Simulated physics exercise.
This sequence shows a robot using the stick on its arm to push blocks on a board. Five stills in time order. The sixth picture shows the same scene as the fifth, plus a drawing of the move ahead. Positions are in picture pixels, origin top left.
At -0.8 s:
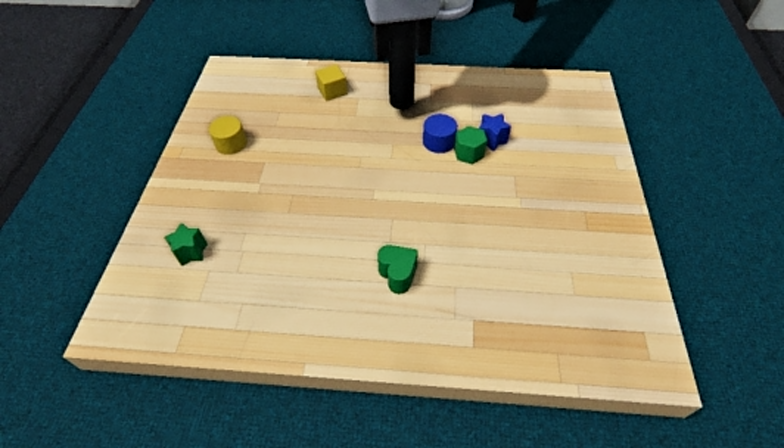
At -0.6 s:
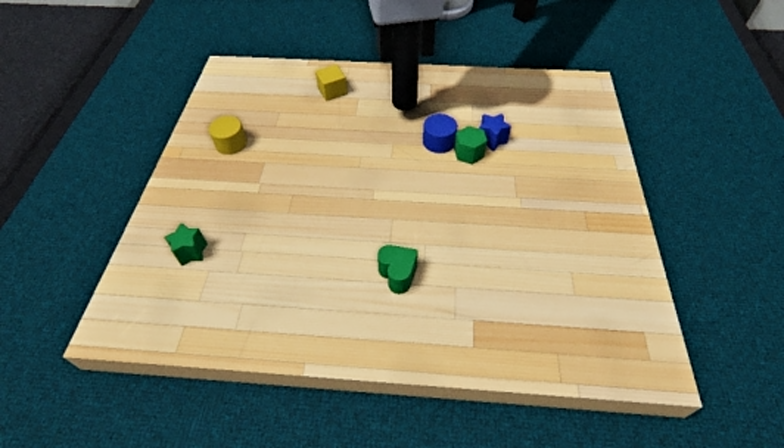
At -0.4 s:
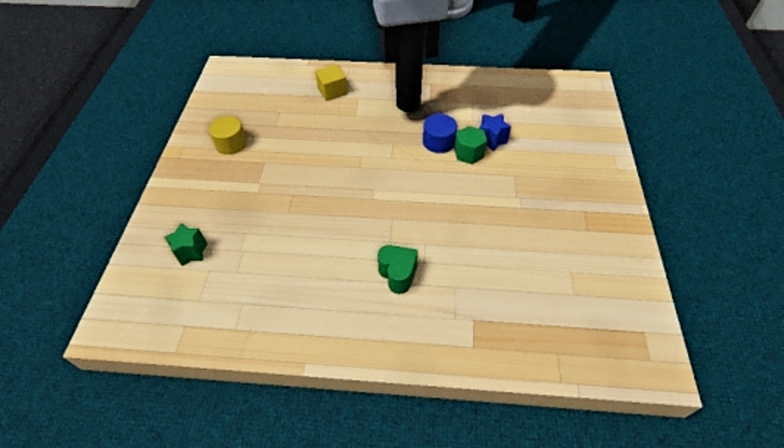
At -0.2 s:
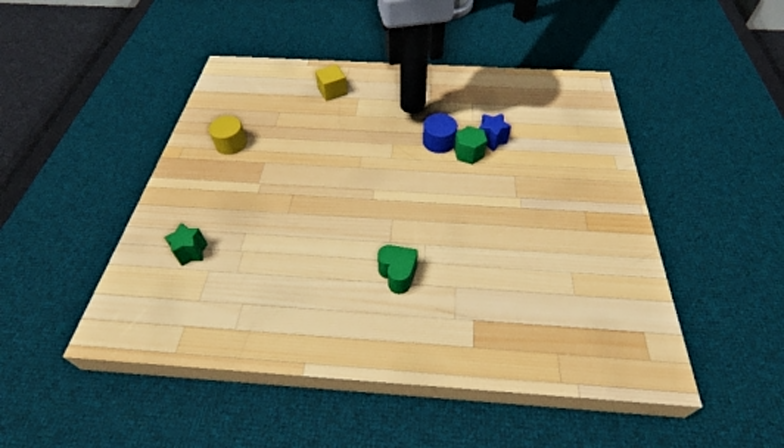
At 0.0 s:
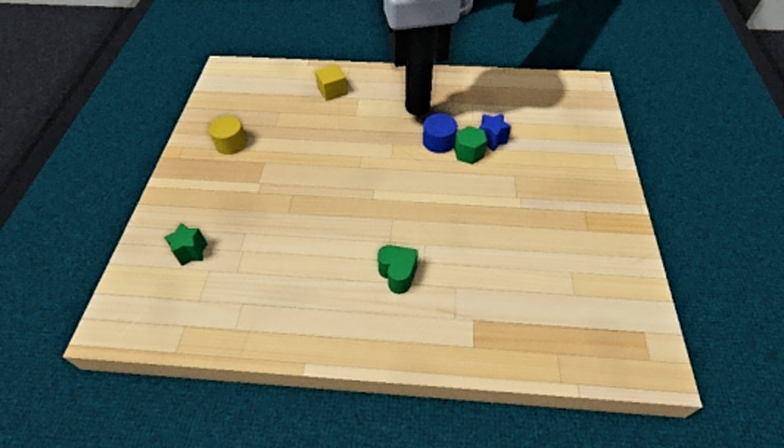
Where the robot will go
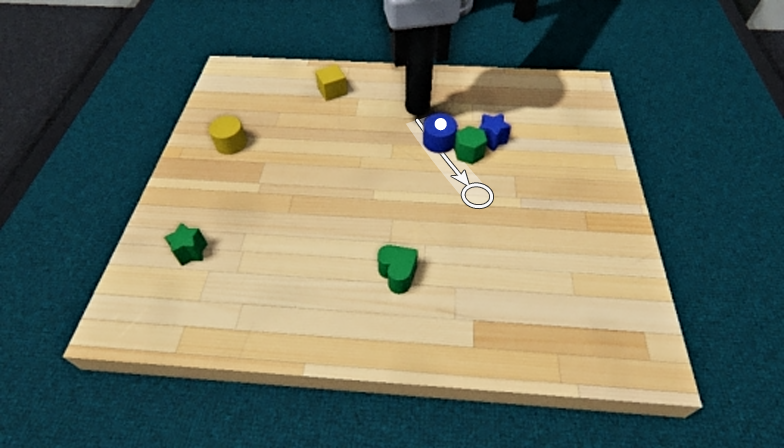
A robot arm's black stick slid slowly a short way to the right across the back of a wooden board, drawing close to a blue round block, while all the colored blocks stayed still.
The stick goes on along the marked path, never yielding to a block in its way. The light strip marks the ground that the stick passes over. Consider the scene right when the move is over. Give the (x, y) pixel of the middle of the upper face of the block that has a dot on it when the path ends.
At the end it should sit near (512, 192).
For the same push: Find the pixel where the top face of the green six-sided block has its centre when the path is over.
Located at (497, 147).
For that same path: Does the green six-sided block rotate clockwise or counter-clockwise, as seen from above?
It swings round anticlockwise.
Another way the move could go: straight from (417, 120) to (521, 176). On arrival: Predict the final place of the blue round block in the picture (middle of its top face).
That would be at about pixel (464, 153).
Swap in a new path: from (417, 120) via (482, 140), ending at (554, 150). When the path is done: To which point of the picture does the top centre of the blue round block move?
I predict (455, 137).
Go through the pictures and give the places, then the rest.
In the first picture, stick's lower end (402, 102); blue round block (441, 124); green six-sided block (472, 136); blue star (495, 122).
In the second picture, stick (405, 103); blocks still.
In the third picture, stick (408, 104); blocks still.
In the fourth picture, stick (413, 106); blocks still.
In the fifth picture, stick (418, 108); blue round block (441, 124); green six-sided block (472, 136); blue star (495, 122).
Drawn move, from (417, 120) directly to (477, 196); the dot is on the blue round block.
On the path given first. One third of the way, stick (435, 131); blue round block (456, 144); green six-sided block (489, 144), turned 60° anticlockwise.
Two thirds of the way, stick (456, 157); blue round block (481, 169); green six-sided block (497, 147), turned 85° anticlockwise.
At the end, stick (480, 184); blue round block (512, 192); green six-sided block (497, 147), turned 85° anticlockwise; blue star still.
